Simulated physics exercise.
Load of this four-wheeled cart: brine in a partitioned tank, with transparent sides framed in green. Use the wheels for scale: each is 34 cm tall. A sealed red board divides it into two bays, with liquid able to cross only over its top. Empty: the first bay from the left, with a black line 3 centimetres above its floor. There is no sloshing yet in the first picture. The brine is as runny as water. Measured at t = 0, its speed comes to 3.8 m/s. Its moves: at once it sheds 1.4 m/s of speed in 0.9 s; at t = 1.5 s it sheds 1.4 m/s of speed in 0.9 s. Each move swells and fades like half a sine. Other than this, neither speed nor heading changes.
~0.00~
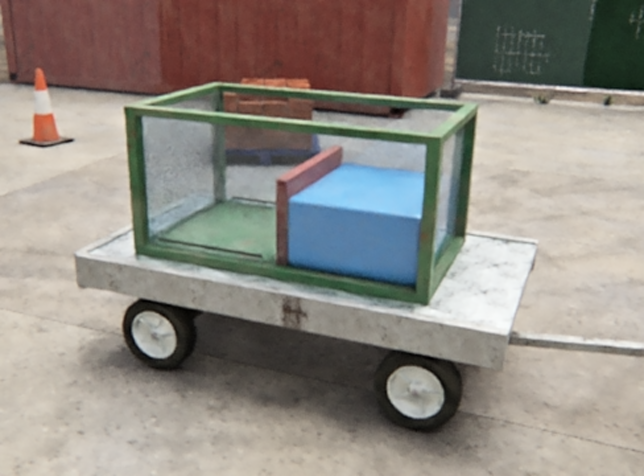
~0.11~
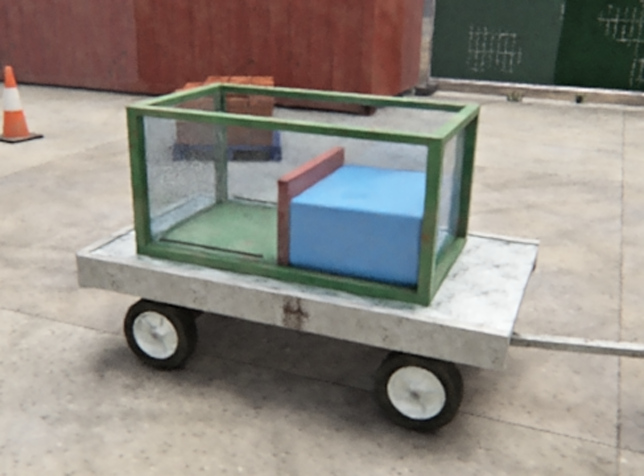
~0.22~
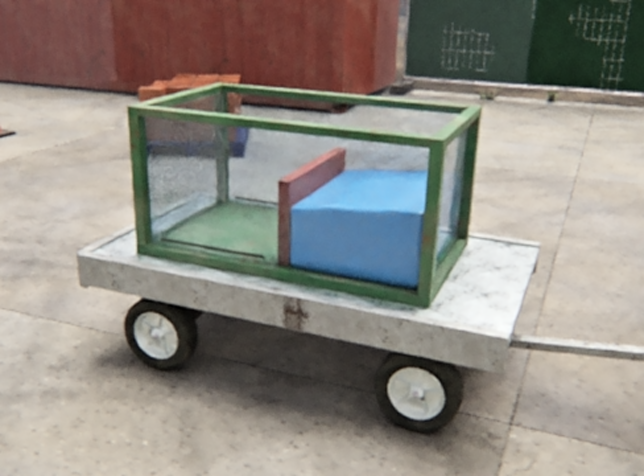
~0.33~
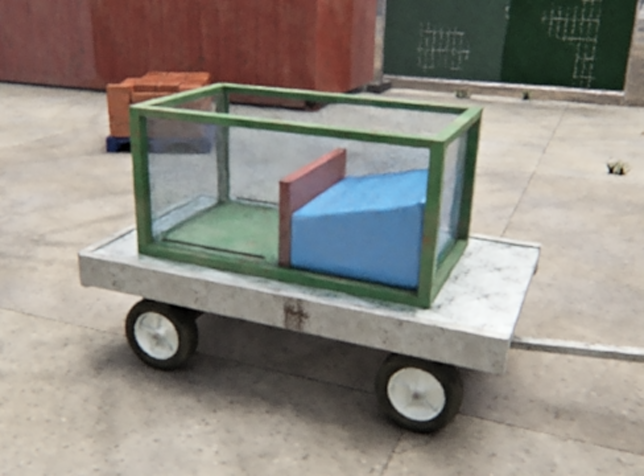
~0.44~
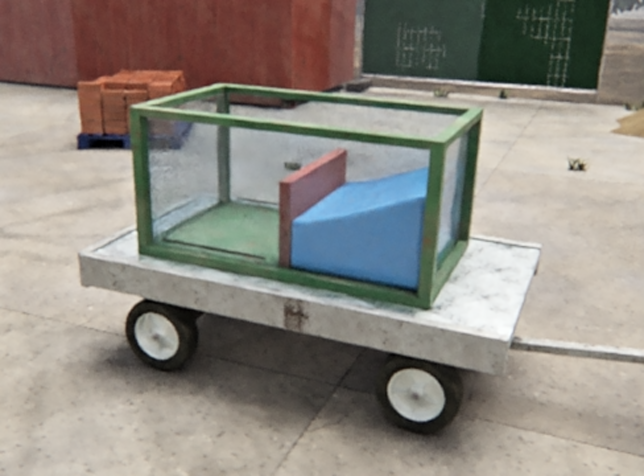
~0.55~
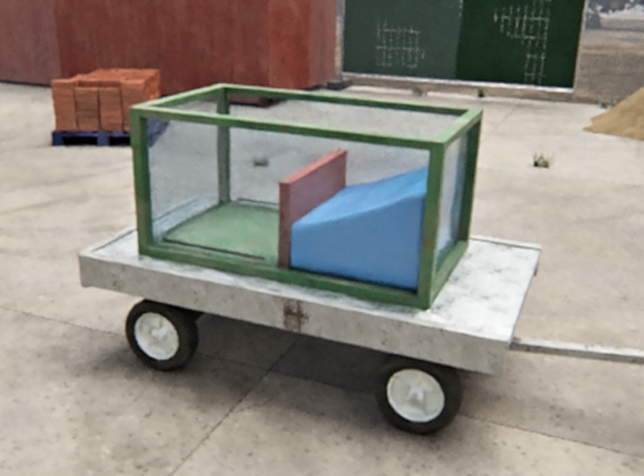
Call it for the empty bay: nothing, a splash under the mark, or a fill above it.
Nothing.
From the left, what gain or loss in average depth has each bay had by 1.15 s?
0 cm, 0 cm.
Then, 1.15 s in, left to right it is 0, 29 cm deep.
Then, 2.05 s in, left to right it is 0, 29 cm deep.
Then, 2.95 s in, left to right it is 0, 29 cm deep.
Then, 5.39 s in, left to right it is 0, 29 cm deep.
